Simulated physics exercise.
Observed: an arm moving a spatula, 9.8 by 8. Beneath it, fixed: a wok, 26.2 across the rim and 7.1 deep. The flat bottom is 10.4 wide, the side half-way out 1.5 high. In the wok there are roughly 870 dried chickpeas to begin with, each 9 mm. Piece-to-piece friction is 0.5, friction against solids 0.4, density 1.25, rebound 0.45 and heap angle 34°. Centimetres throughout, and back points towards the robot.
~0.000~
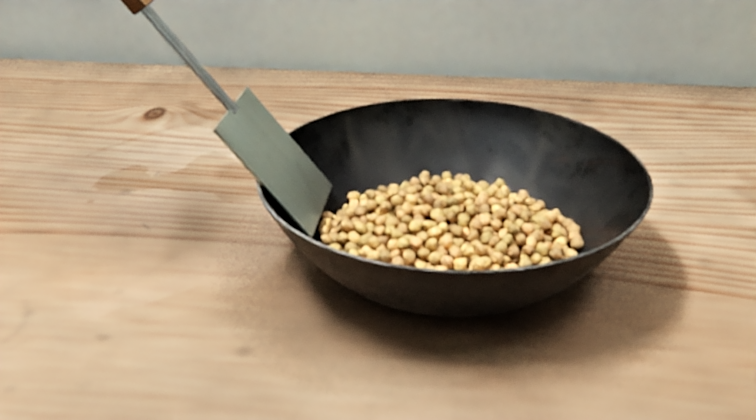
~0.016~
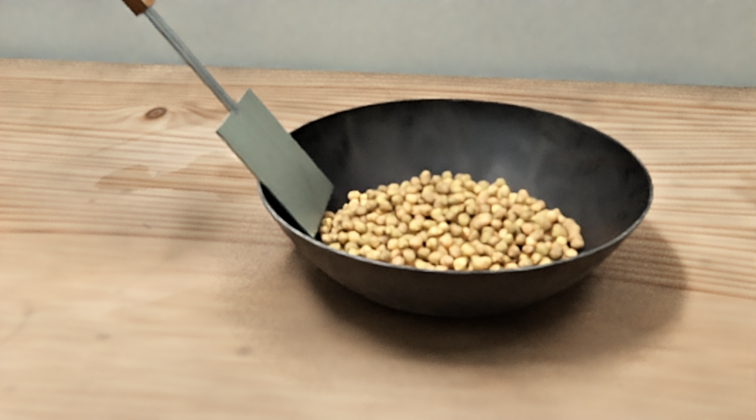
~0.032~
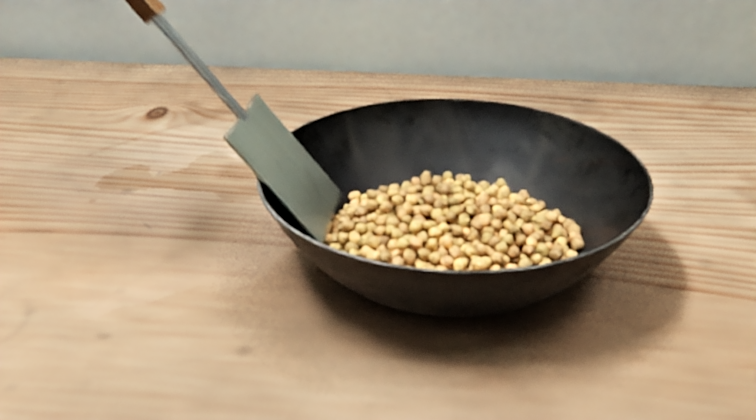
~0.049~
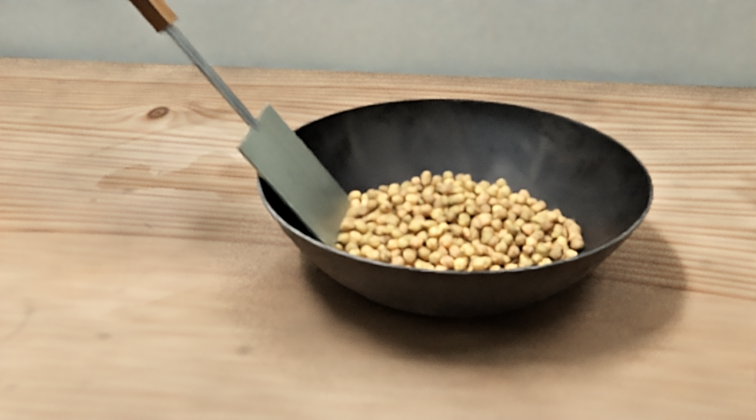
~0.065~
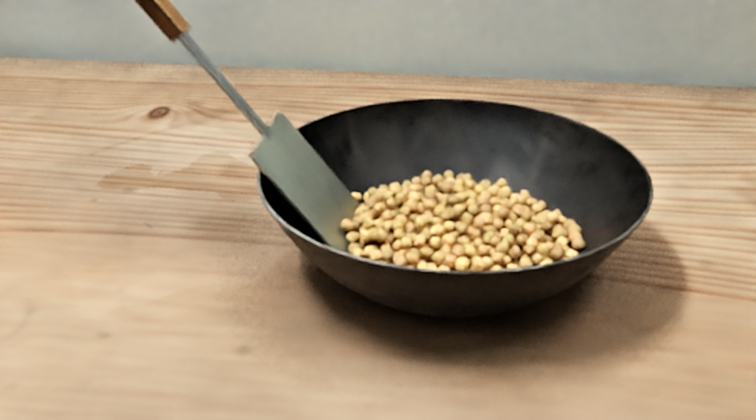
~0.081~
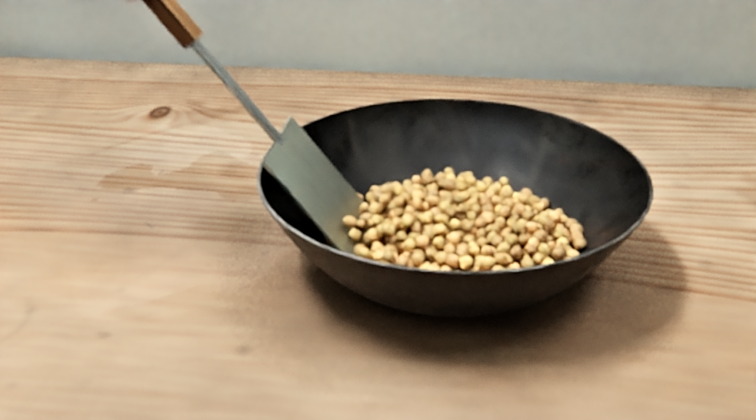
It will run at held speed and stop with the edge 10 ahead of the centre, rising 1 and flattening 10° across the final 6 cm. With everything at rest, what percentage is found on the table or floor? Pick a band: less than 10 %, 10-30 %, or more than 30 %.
It falls in the band 10-30 %.
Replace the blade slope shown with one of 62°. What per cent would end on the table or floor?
I'd expect near 25 percent then.
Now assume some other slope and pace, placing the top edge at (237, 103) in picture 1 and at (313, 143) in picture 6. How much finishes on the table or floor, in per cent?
Around 35 per cent finishes there.
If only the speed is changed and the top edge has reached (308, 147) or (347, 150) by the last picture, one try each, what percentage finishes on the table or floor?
First try about 40 %, second try about 40 %.
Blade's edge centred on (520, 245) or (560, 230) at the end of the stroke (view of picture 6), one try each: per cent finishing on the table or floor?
Estimates, in order: 0 % and 0 %.
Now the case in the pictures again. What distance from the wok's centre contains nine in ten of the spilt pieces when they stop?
About 30 cm from the centre.
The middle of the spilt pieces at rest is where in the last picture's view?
I'd place it close to (730, 282).
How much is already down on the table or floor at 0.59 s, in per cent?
Around 15 percent.
By 0.21 s, sloping 52°, highest piece 4 above the table; 869 in the wok.
By 0.33 s, sloping 49°, highest piece 7 above the table; 869 in the wok.
By 0.59 s, sloping 42°, highest piece 9 above the table; 714 in the wok, 120 on the table or floor, 35 on the blade or in flight.
By 1.64 s, sloping 42°, highest piece 8 above the table; 712 in the wok, 157 on the table or floor.
Final count, 712 in the wok, 157 on the table or floor. That is 18 % on the table or floor.
